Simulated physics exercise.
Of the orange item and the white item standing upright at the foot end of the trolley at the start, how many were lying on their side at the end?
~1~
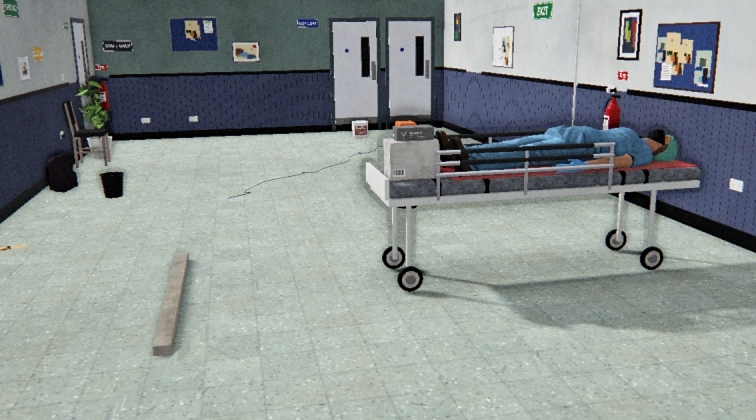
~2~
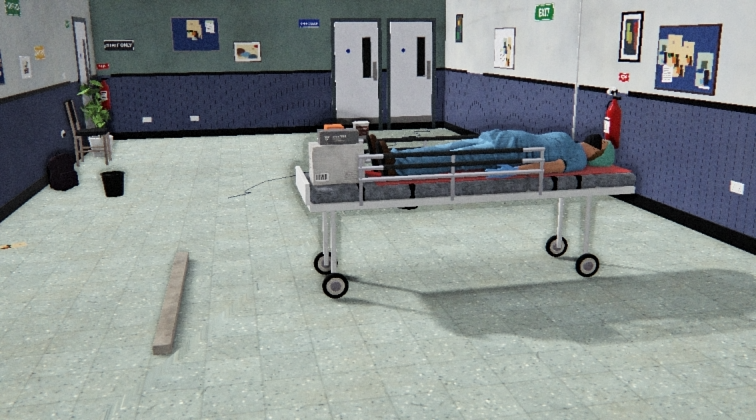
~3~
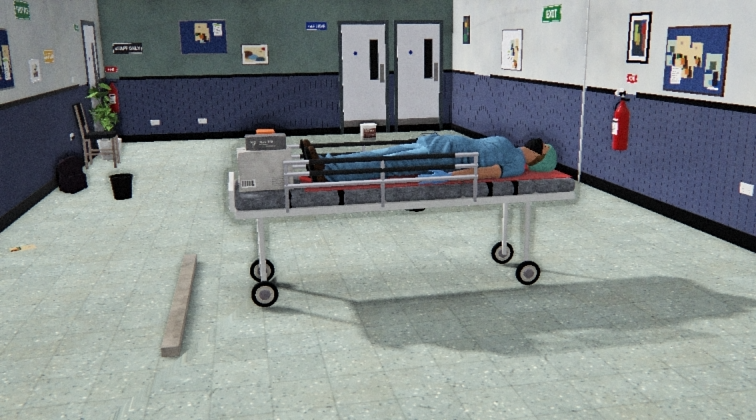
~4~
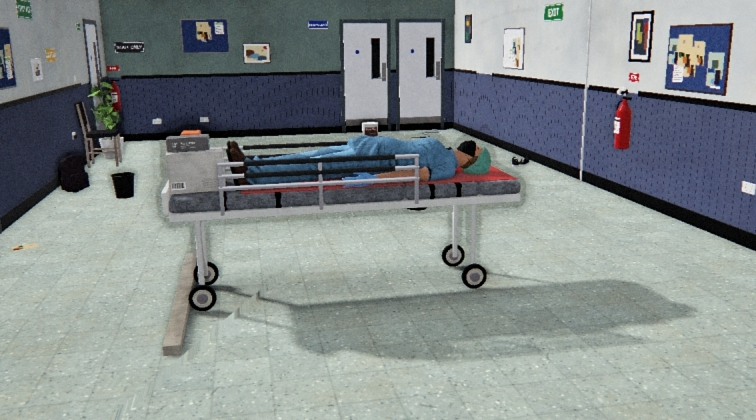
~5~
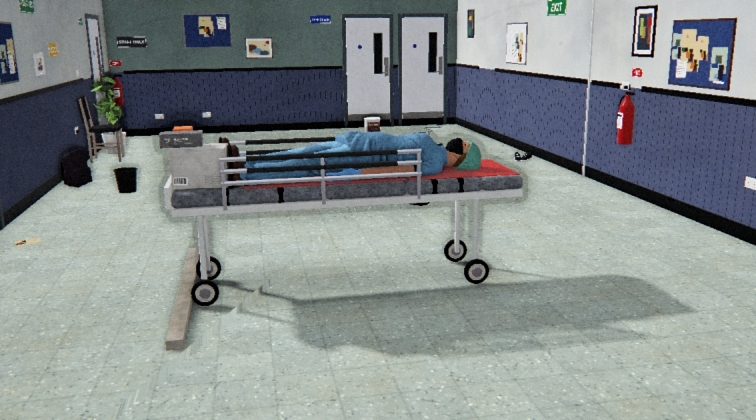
None of them were. Both the orange item and the white one were still upright on the trolley after it stopped.
